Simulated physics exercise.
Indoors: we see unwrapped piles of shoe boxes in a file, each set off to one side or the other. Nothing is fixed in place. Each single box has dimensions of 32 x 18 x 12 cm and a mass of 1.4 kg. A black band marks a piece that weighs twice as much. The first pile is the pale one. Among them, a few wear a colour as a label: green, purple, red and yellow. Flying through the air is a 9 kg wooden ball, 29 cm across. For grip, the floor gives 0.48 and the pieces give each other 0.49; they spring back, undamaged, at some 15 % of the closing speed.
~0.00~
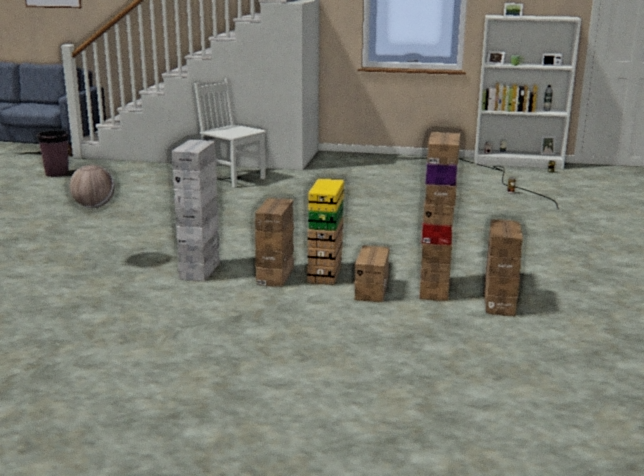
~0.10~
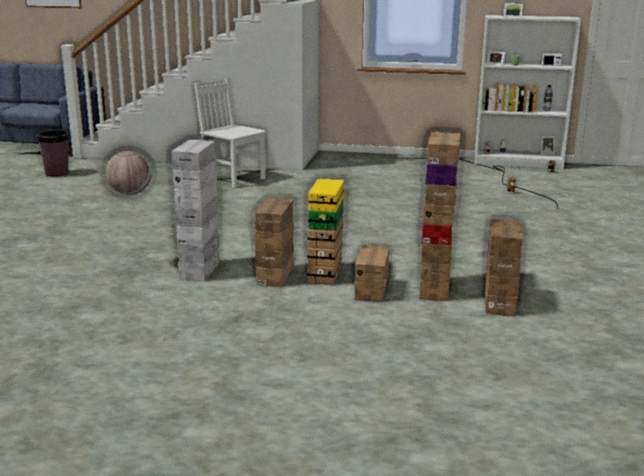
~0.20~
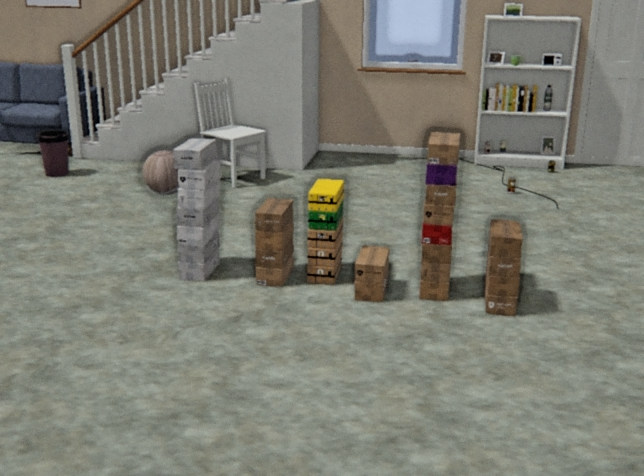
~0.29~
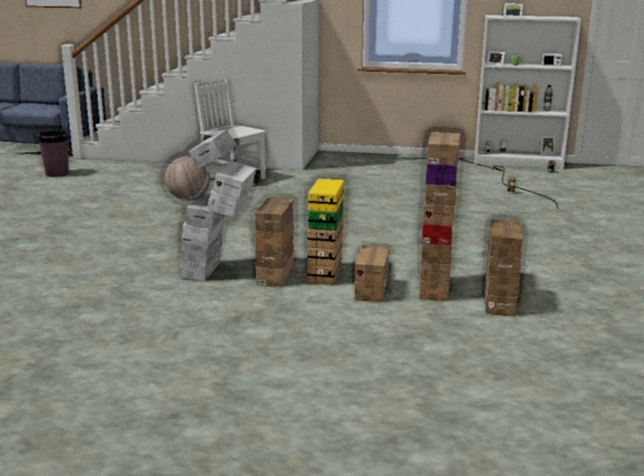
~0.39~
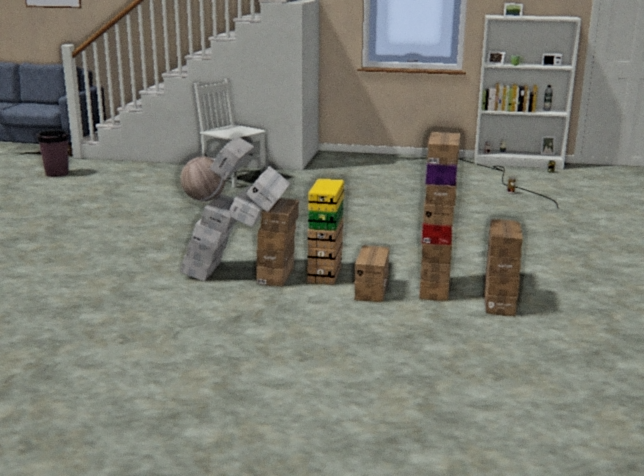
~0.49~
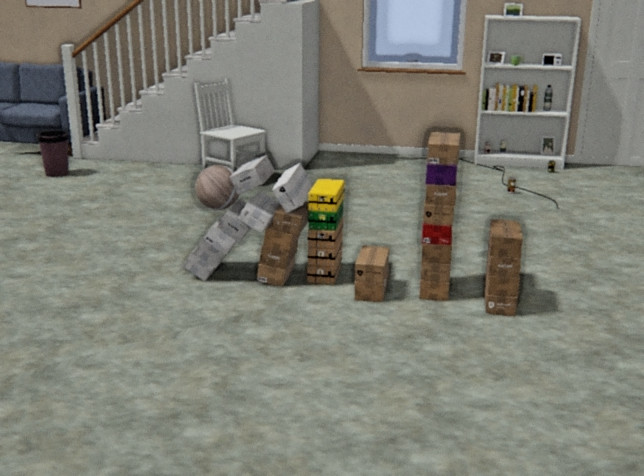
In a room with a staircase and a bookshelf, a wooden ball flies in from the left toward a row of separate box stacks. It strikes the tall pale stack, which buckles and leans rightward, its upper boxes separating and pressing against the brown stack beside it, which tilts toward the yellow-topped one.
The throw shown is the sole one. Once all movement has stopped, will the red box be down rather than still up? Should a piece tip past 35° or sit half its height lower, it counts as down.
No, it keeps its place.
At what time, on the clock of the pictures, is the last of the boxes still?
Close to 2.5 s.
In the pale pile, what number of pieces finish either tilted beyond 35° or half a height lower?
7.
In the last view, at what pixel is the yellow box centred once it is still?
Resting position, last image: About (473, 254).
After 0.58 s, 7 of the pale pile down; none of the 23 other boxes down, 6 disturbed; red box unmoved; yellow box shifted 28 mm.
After 0.72 s, 7 of the pale pile down; none of the 23 other boxes down, 9 disturbed; red box unmoved; yellow box leaning 9°.
After 1.04 s, 7 of the pale pile down; 2 of the 23 other boxes down; red box unmoved; green box leaning 43°, 8 cm lower.
After 1.58 s, 7 of the pale pile down; 6 of the 23 other boxes down; red box shifted 40 mm; yellow box leaning 58°, 38 cm lower.
At rest (2.8 s), 7 of the pale pile down; 6 of the 23 other boxes down; red box shifted 41 mm; yellow box upside down; green box leaning 53°, 25 cm lower. As the last picture would show them, middles, red box near (445, 227), yellow box near (473, 254).
